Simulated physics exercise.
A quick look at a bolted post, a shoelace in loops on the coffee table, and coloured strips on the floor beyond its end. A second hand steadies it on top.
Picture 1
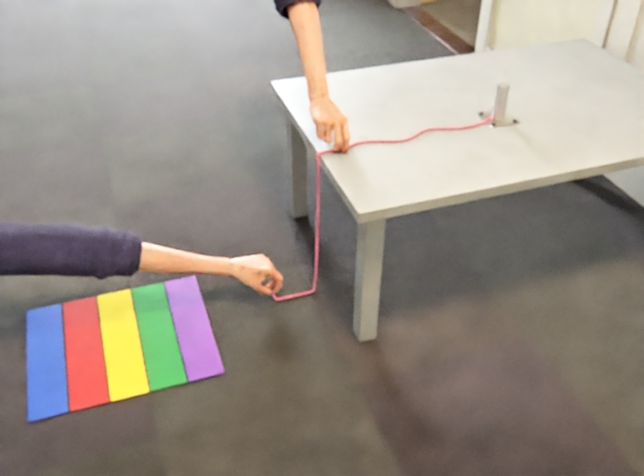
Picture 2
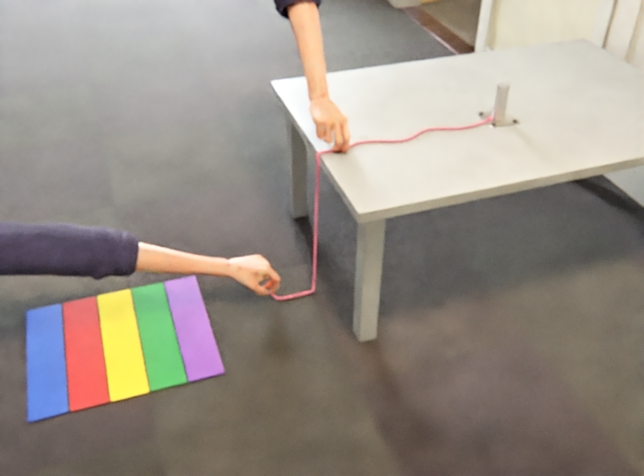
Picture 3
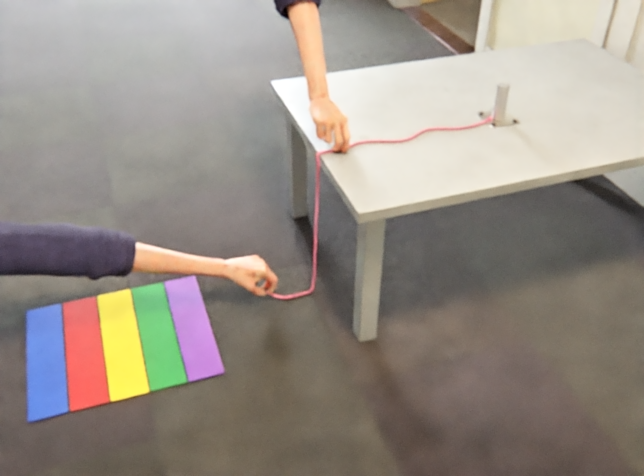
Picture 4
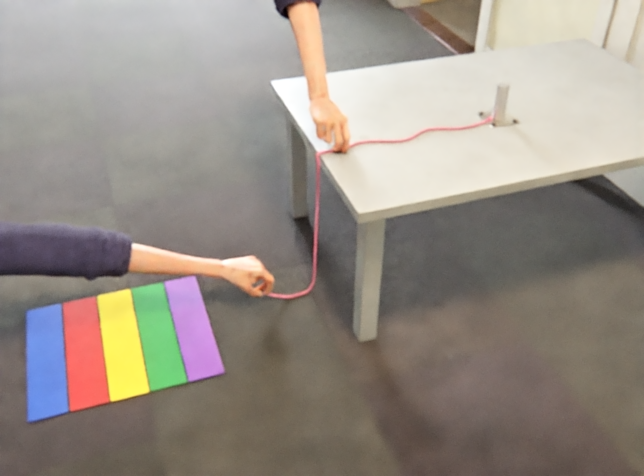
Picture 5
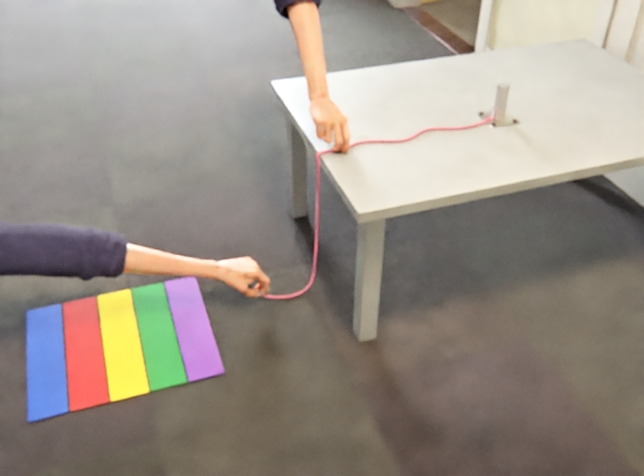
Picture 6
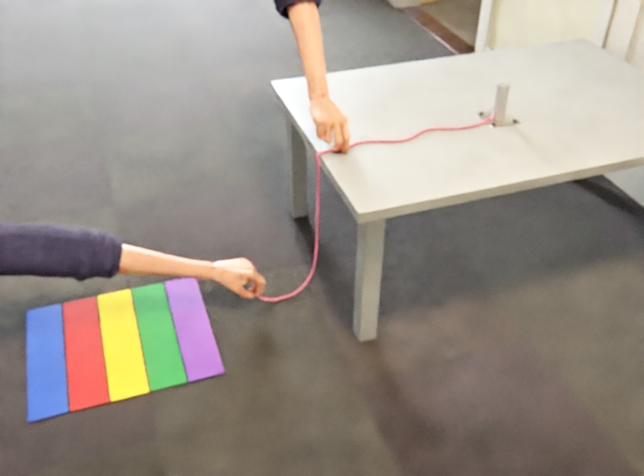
A hand slowly drawing the end of a pink cord slightly left near coloured strips while another pins it at the table edge.
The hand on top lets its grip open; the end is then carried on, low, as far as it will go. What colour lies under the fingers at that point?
Green.
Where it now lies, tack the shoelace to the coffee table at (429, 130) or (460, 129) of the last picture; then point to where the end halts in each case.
(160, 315); (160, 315).
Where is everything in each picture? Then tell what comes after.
End (272, 291); purple (201, 357); green (165, 366); yellow (127, 376); red (88, 385); blue (48, 395), in the first frame.
End (270, 292); shoelace through (469, 127) (412, 137) (350, 146) (318, 185) (315, 238) (314, 286), in the second frame.
End (267, 292), in the third frame.
End (264, 293); shoelace through (469, 127) (412, 137) (350, 146) (318, 185) (316, 238) (312, 286), in the fourth frame.
End (259, 294), in the fifth frame.
End (255, 295); shoelace through (469, 127) (412, 137) (350, 146) (318, 185) (317, 238) (303, 287), in the sixth frame.
Soon after, end near (224, 302); short of the strips.
Then, end near (182, 311); over purple.
At full stretch, end near (158, 316); over green. It gets as far as the green strip.
